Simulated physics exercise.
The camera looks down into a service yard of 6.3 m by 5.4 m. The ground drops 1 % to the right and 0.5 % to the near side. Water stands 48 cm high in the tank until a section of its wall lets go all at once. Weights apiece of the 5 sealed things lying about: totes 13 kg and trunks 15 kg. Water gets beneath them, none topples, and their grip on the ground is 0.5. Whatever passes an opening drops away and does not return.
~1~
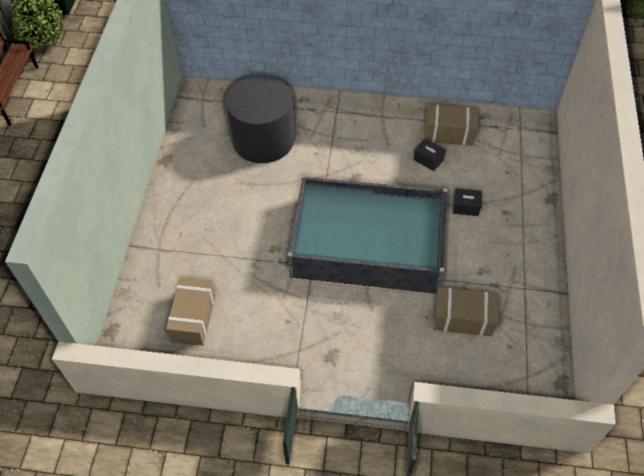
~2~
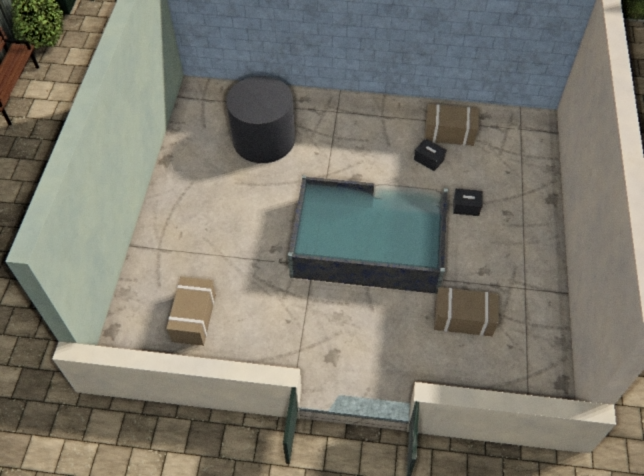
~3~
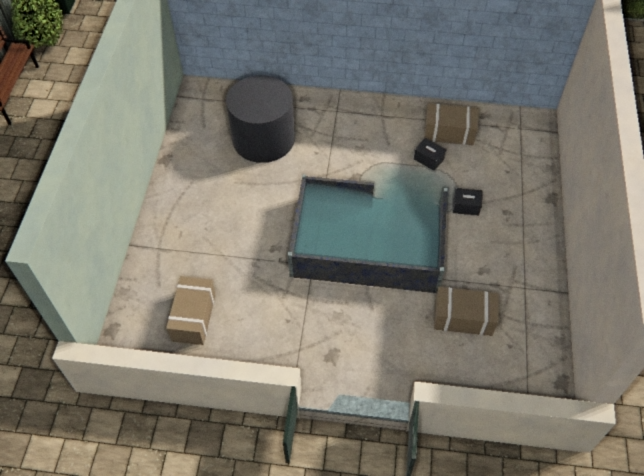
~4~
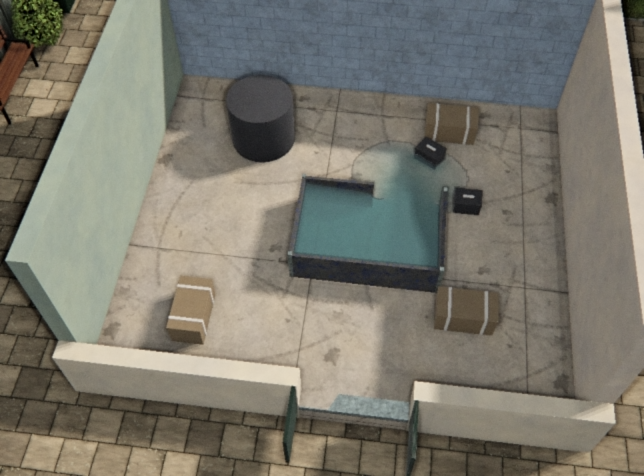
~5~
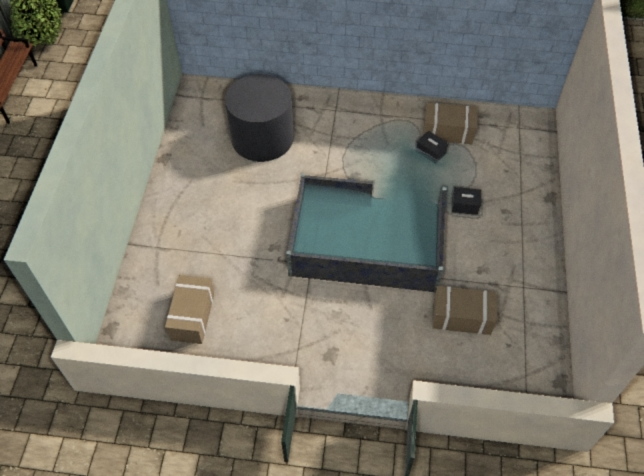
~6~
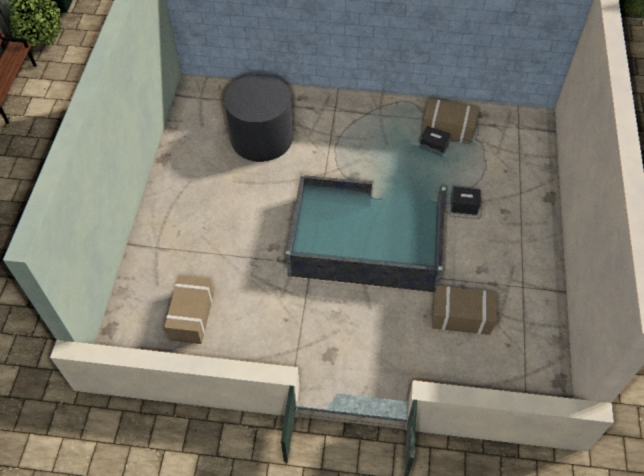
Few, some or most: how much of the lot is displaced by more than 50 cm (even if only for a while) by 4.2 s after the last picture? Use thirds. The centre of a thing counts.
Share: From one to two thirds.
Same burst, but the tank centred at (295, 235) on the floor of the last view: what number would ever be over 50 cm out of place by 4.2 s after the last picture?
Then 2.
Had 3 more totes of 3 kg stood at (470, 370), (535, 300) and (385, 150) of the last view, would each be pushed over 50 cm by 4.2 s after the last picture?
In that order: Short of it, more, over.
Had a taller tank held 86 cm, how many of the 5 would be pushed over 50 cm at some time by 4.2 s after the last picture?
Then 3.
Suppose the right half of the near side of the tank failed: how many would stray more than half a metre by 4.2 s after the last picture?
In that case 1 of them.
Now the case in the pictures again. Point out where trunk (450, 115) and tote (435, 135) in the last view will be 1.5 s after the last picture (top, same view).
Around (464, 88) and (447, 114).
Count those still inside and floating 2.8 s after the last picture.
I count 2.
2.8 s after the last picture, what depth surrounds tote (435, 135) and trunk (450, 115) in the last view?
About 12 and 15 cm.
Then, 0.4 s after the last picture 1 of 5 are over 50 cm from their spots; 0 afloat.
Then, 1.5 s after the last picture 2 of 5 are over 50 cm from their spots; 1 afloat.
Then, 2.8 s after the last picture 2 of 5 are over 50 cm from their spots; 2 afloat.
Then, 4.2 s after the last picture 2 of 5 are over 50 cm from their spots, and 2 have been at some point; 2 afloat.
